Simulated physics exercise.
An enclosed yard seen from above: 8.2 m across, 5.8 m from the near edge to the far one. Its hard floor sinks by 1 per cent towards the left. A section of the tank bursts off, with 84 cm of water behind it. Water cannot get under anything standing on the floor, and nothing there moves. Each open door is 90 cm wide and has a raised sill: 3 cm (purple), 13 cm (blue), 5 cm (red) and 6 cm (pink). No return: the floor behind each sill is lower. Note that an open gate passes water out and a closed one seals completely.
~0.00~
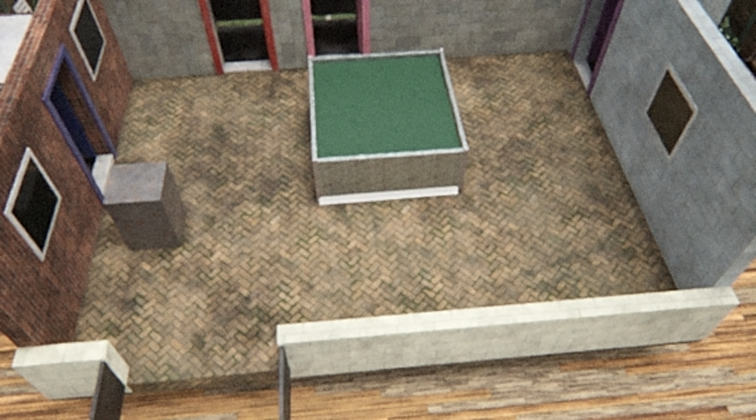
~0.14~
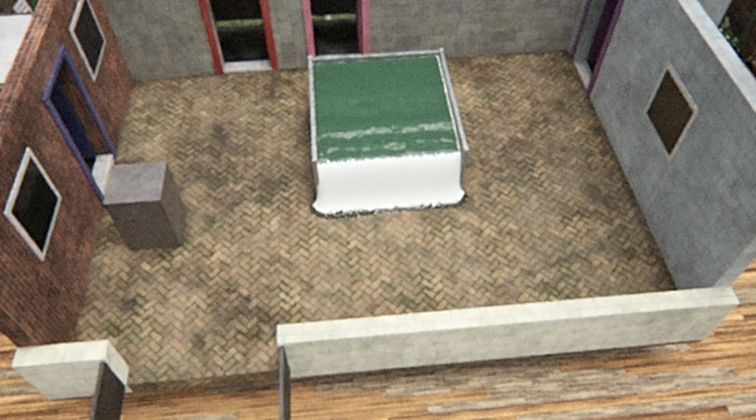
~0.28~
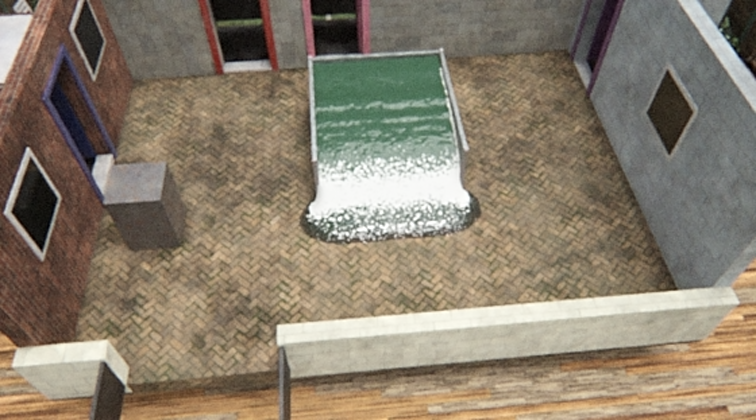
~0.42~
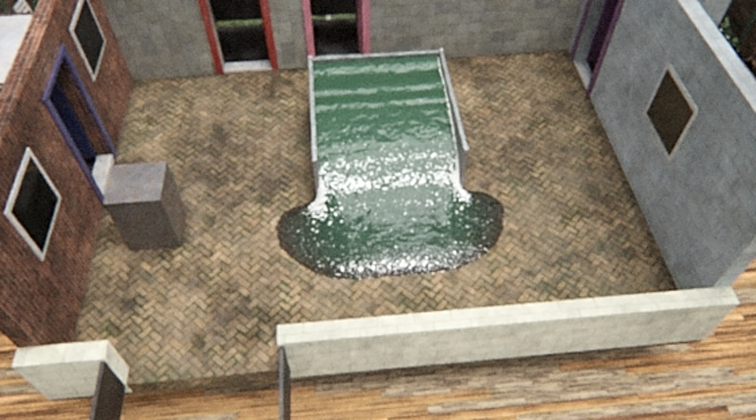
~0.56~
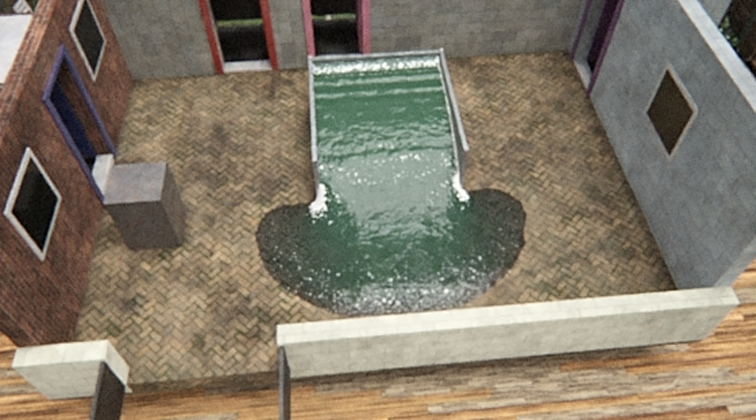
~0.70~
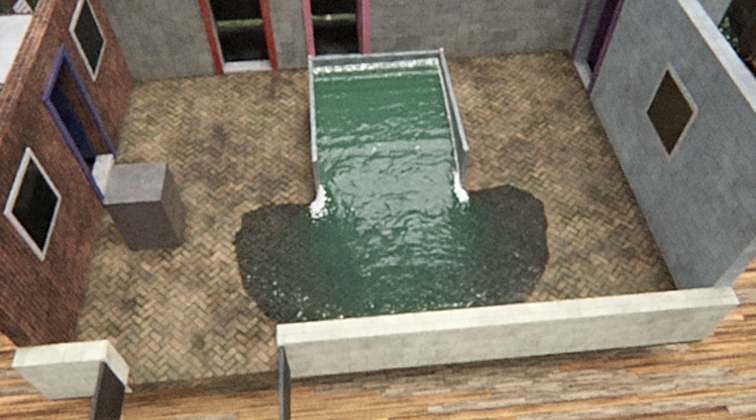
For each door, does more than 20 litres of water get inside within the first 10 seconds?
Result: At the purple door the total will be higher than the limit; at the blue door the total will be lower than the limit; at the red door the total will be higher than the limit; at the pink door the total will be lower than the limit.
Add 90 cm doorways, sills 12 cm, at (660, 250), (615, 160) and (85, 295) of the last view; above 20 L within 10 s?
First doorway gets there, second falls short, third gets there.
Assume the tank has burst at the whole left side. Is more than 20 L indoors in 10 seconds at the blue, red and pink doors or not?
Here's how it goes: Blue exceeds it, red exceeds it, pink falls short.
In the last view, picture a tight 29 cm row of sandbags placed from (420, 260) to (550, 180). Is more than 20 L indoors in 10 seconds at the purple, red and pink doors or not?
Then the purple door is over the mark, the red door over the mark, the pink door over the mark.
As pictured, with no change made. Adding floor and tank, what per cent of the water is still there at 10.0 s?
Roughly 76 per cent is still there.
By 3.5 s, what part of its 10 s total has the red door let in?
Some 0 per cent by then.
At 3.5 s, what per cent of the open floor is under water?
Around 55 per cent.
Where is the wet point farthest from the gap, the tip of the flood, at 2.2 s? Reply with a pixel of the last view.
Roughly at pixel (67, 372).
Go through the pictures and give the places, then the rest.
Still water, 84 cm deep, in the tank at (383, 105), in the first picture.
Water pours out at (390, 179) and has run 1.2 m, to (314, 205); typically 7 cm deep outside, 84 cm at the tank's back, in the second picture.
The front is at (307, 225), 1.4 m from the gap at (390, 183); 1.8 m2 of floor is under water; 84 cm left at the back of the tank, in the third picture.
The front is at (295, 252), 1.8 m from the gap at (390, 184); 3.9 m2 of floor is under water; 82 cm left at the back of the tank, in the fourth picture.
Water pours out at (390, 185) and has run 2.2 m, to (279, 274); typically 10 cm deep outside, 74 cm at the tank's back, in the fifth picture.
Water pours out at (390, 186) and has run 2.7 m, to a hidden place; typically 8 cm deep outside, 70 cm at the tank's back, in the sixth picture.
After 1.4 s water covers 30 % of the floor and is deepest (54 cm) near (402, 341); purple door not reached, blue door not reached, red door not reached, pink door not reached.
After 2.2 s water covers 35 % of the floor and is deepest (48 cm) near (680, 315); purple door not reached, blue door not reached, red door not reached, pink door not reached.
After 3.5 s water covers 55 % of the floor and is deepest (34 cm) near (667, 316); purple door 2 cm at the sill, 0 L in, blue door 4 cm at the sill, 0 L in, red door not reached, pink door not reached.
After 6.0 s water covers 90 % of the floor and is deepest (18 cm) near (67, 372); purple door 8 cm at the sill, 6 L in, blue door 8 cm at the sill, 0 L in, red door 8 cm at the sill, 0 L in, pink door 4 cm at the sill, 0 L in.
After 10.0 s water covers 100 % of the floor and is deepest (20 cm) near (111, 181); purple door 9 cm at the sill, 77 L in, blue door 14 cm at the sill, 0 L in, red door 12 cm at the sill, 63 L in, pink door 7 cm at the sill, 2 L in.
